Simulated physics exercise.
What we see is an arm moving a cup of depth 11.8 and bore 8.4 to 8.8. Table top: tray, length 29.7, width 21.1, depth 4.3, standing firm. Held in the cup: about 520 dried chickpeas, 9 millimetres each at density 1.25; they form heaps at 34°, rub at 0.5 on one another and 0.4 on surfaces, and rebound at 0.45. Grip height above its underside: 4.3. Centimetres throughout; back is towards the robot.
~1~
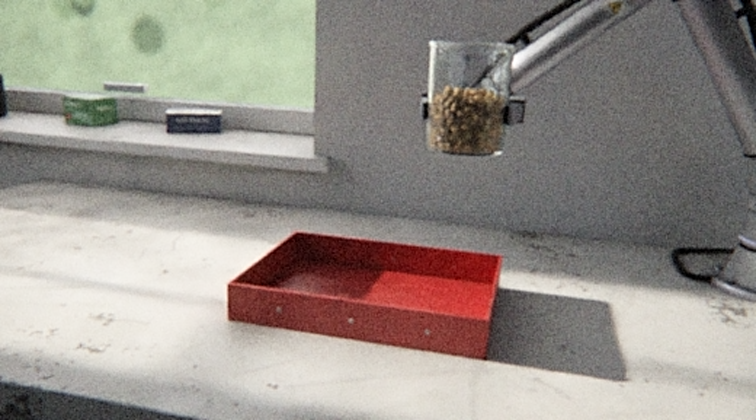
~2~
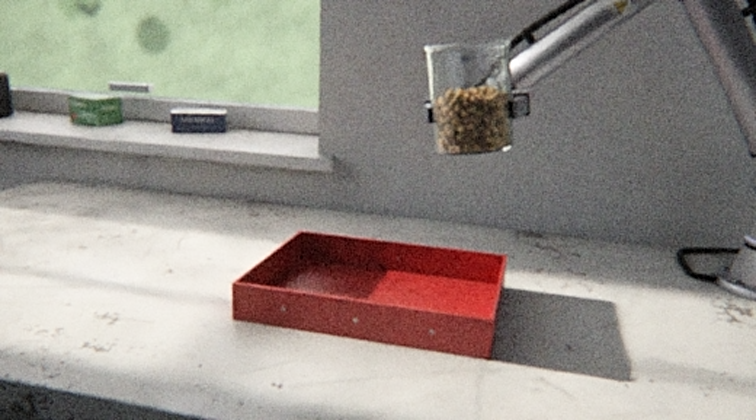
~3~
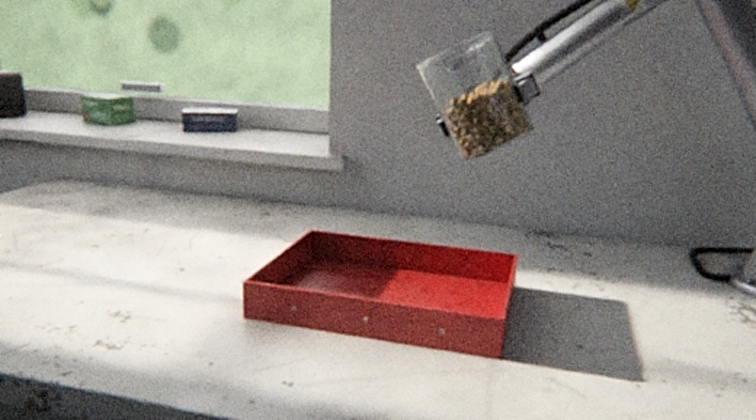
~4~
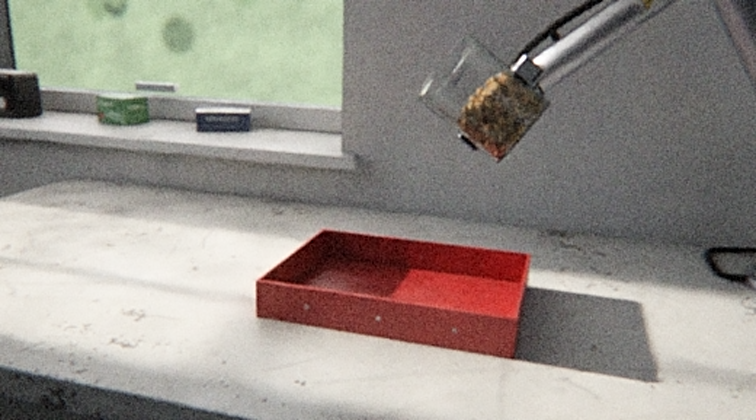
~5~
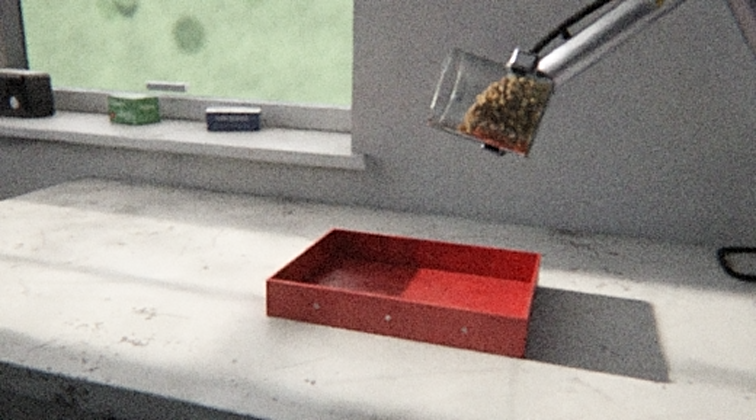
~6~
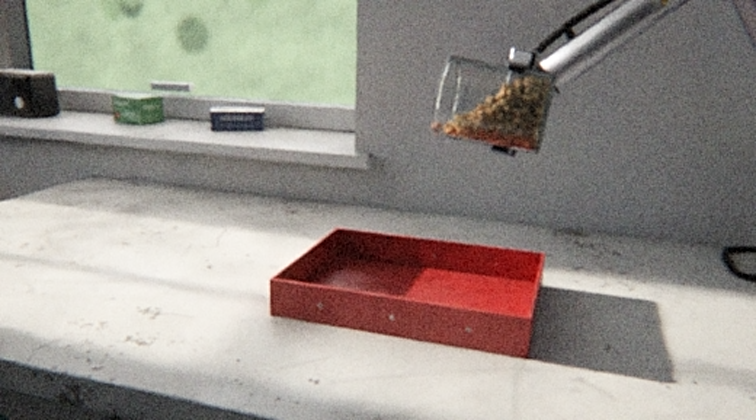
A robot arm reaches in from the upper right, holding a clear cup partly filled with tan chickpeas above a worn pale table, seen from slightly above. An open red tray sits below, casting a shadow to its right, with small boxes on a windowsill at left. The arm tips the cup leftward until it lies nearly sideways, the chickpeas shifting along its lower side, while the view drifts slightly left.
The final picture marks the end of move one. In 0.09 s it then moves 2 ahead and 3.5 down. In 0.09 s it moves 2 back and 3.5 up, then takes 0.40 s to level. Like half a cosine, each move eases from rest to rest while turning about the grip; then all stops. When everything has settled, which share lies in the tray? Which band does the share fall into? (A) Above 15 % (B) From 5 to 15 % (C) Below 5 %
The answer is B.
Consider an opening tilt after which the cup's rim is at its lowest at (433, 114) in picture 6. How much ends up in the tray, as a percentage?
Around 0 per cent of it.
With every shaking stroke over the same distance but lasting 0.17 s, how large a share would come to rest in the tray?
I'd expect close to 0 in a hundred.
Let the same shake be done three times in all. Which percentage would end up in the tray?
Expected share: About 25 %.
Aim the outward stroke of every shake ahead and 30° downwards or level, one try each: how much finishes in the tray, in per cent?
You'd get about 25 per cent with the first setting and about 45 per cent with the second.
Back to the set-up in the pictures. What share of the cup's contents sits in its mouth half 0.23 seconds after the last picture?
Mouth half share: Roughly 35 %.
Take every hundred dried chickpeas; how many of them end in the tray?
I'd put it near 8 per cent.
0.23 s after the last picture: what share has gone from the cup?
Share gone: Around 5 %.
Then, 0.23 s after the last picture, tilted 80° forward, highest piece 28 above the table; 502 in the cup, 1 in the tray, 14 in flight or on a rim.
Then, 0.46 s after the last picture, tilted 16° forward, highest piece 31 above the table; 471 in the cup, 38 in the tray, 1 on the table or floor, 7 in flight or on a rim.
Then, 0.78 s after the last picture, level, highest piece 29 above the table; 471 in the cup, 43 in the tray, 3 on the table or floor.
Then, 1.83 s after the last picture, level, highest piece 29 above the table; 471 in the cup, 43 in the tray, 3 on the table or floor.
Final count, 471 in the cup, 43 in the tray, 3 on the table or floor. That is 8 % in the tray.
